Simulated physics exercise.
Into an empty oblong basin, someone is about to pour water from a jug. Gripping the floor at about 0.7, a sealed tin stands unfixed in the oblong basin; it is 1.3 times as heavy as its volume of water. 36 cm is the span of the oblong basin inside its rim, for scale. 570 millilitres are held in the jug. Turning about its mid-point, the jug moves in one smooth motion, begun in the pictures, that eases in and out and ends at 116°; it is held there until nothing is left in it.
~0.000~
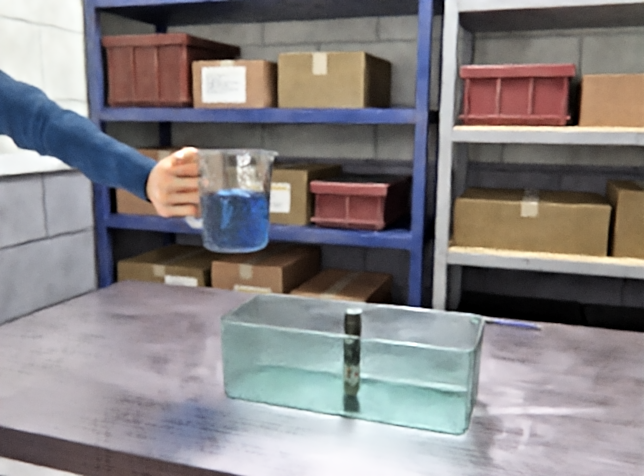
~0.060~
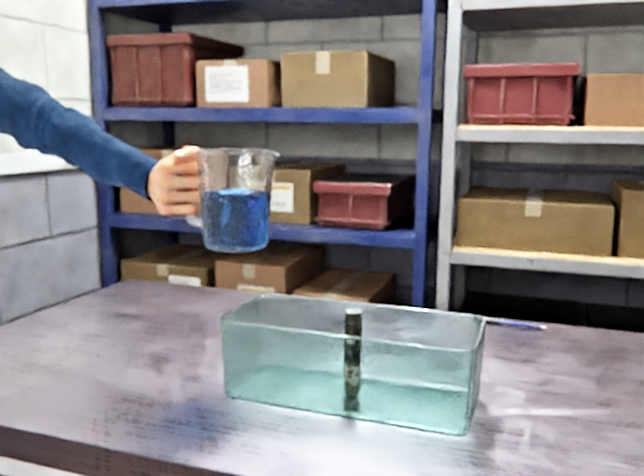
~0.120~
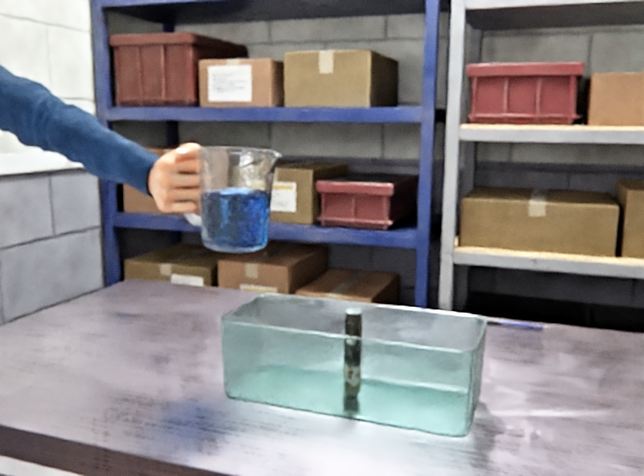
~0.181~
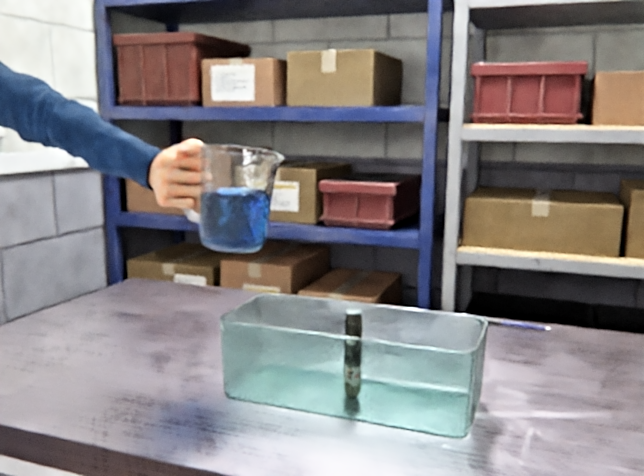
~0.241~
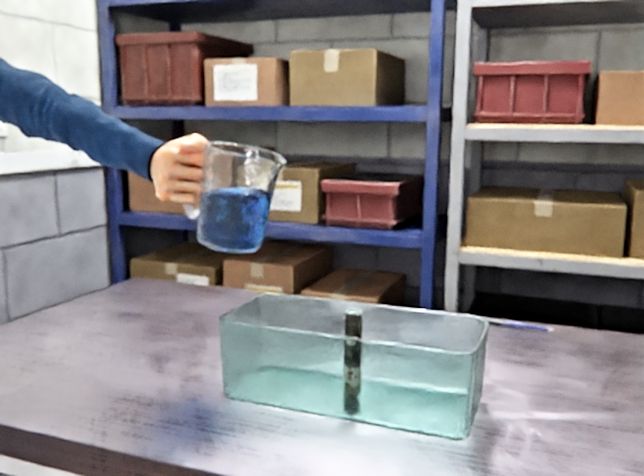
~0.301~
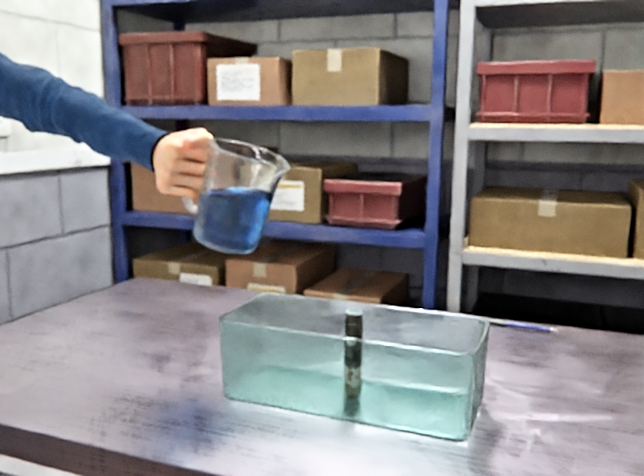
A hand holding a glass jug of blue liquid, slowly tilting it rightward above a clear oblong basin on a table.
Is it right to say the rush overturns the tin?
Wrong.
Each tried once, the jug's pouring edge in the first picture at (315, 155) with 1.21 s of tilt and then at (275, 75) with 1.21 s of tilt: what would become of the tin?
The tin overturns the first time and overturns the second time.
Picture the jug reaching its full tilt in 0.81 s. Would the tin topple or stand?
In that case the tin does not tip.
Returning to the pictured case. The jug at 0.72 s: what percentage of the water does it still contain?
Still held: Roughly 92 % of the total.
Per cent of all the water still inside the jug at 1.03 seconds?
Roughly 24 per cent.
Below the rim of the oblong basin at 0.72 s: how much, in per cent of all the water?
I'd put it near 0 percent.
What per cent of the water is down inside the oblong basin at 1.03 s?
The fraction sits near 52 in a hundred.
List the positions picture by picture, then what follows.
The first picture shows tilt 0°; pouring edge (277, 154); surface from (208, 192) to (267, 195); the oblong basin's rim runs from (240, 307) to (480, 334); the tin's top is at (353, 315).
The second picture shows tilt 1°; pouring edge (278, 154); surface from (208, 192) to (268, 194).
The third picture shows tilt 3°; pouring edge (280, 156); surface from (209, 191) to (268, 194).
The fourth picture shows tilt 6°; pouring edge (282, 158); surface from (209, 191) to (268, 193).
The fifth picture shows tilt 11°; pouring edge (285, 162); surface from (210, 190) to (269, 193).
The sixth picture shows tilt 17°; pouring edge (289, 168); surface from (210, 190) to (271, 195).
After 0.72 s the tilt is 76° and 93 per cent is still to pour; the tin stands where it began.
After 1.03 s the tilt is 110° and 25 per cent is still to pour; the tin stands where it began.
After 1.36 s the tilt is 116° and 0 per cent is still to pour; the tin stands where it began.
After 1.71 s the tilt is 116° and 0 per cent is still to pour; the tin stands where it began.
In the end the tin stands where it began.
